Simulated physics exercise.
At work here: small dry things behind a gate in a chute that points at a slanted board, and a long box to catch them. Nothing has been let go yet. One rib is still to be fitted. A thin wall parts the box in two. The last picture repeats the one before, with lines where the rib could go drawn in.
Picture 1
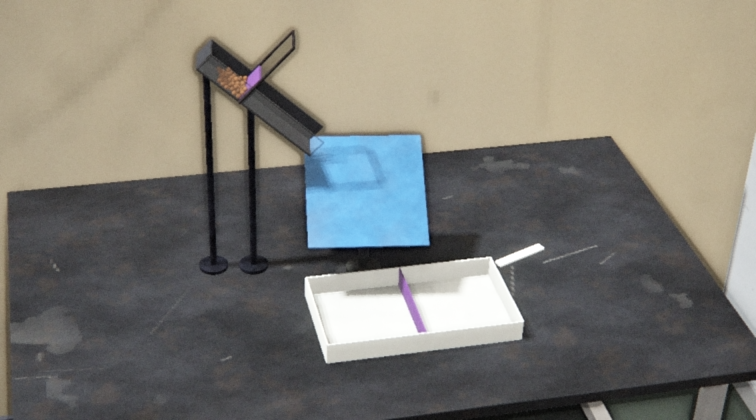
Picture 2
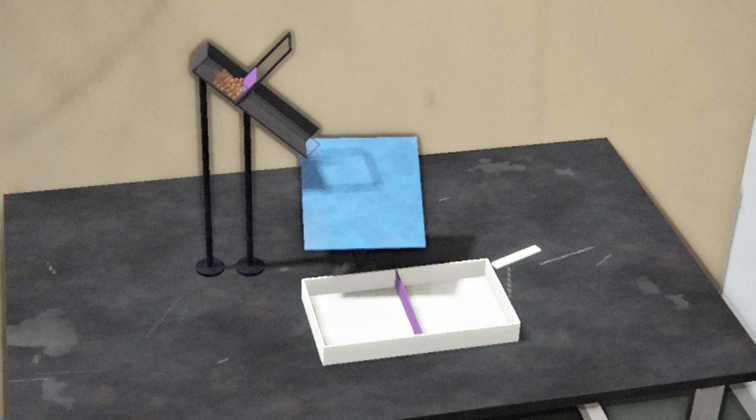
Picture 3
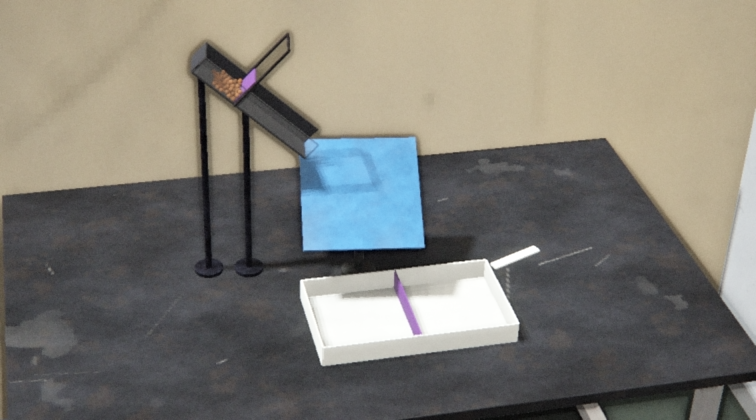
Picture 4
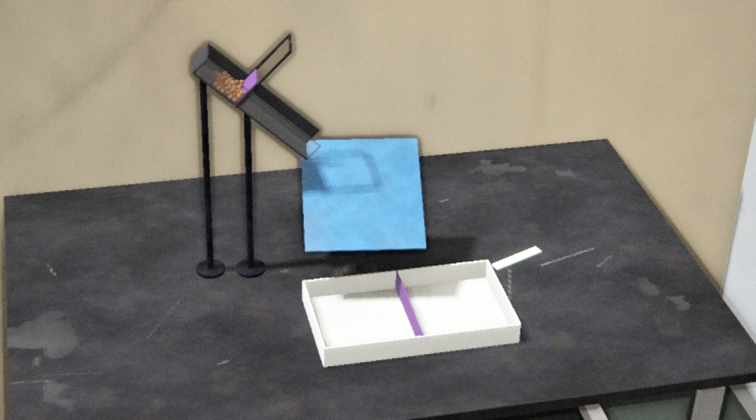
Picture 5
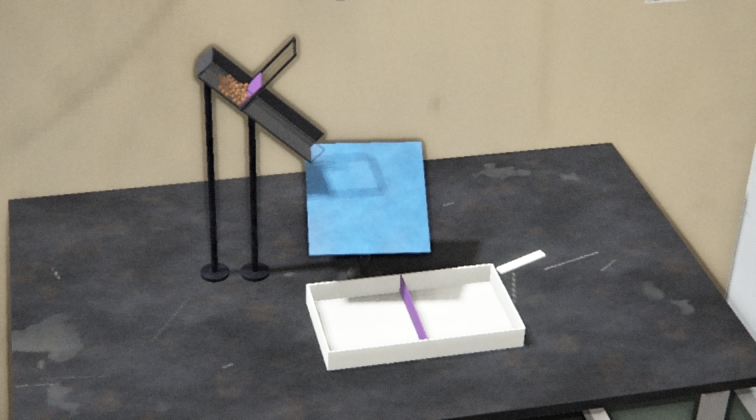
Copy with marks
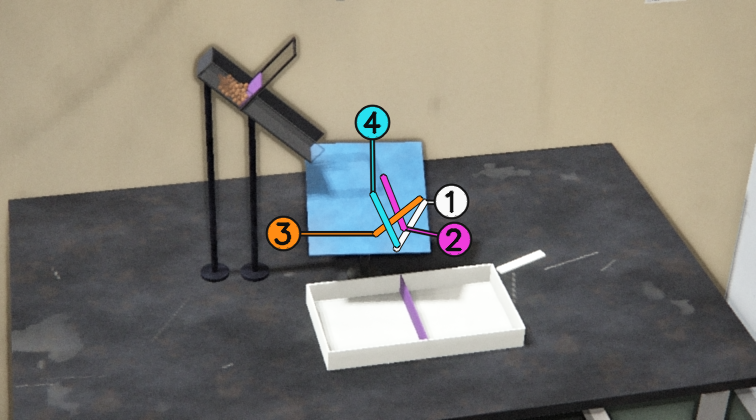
On a dark scratched tabletop, small orange-brown balls sit behind a purple gate in a sloping black chute, beside a tilted blue board and a white box with a purple divider; nothing moves except the view, which shifts slightly.
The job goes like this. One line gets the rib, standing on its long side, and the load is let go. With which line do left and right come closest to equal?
2.
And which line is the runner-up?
4.
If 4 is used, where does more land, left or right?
The left half.
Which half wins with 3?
Left.
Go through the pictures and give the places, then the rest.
Load behind the gate at (233, 81), cereal balls; lip of the chute at (310, 148), sloping fairly steeply, in the first frame.
Middle of the board at (362, 192), tilted fairly steeply; middle of its low edge at (366, 248); of its high edge at (359, 138), in the second frame.
Front corners of the box at (323, 347) and (518, 323); front end of its middle wall at (422, 335); gate still shut at (253, 78), in the third frame.
Middle of the load at (230, 85); lip at (306, 152), in the fourth frame.
Middle of the load at (234, 89); lip at (311, 155), in the fifth frame.
On the marked copy, line 1 from (424, 202) to (396, 248); line 2 from (383, 177) to (403, 228); line 3 from (419, 199) to (375, 233); line 4 from (373, 194) to (396, 244).
With 1, of what is caught, nearly all in the left half, a stray few in the right.
With 2, of what is caught, about half in the left half, about half in the right.
With 3, of what is caught, nearly all in the left half, a small part in the right.
With 4, of what is caught, most in the left half, about a quarter in the right.
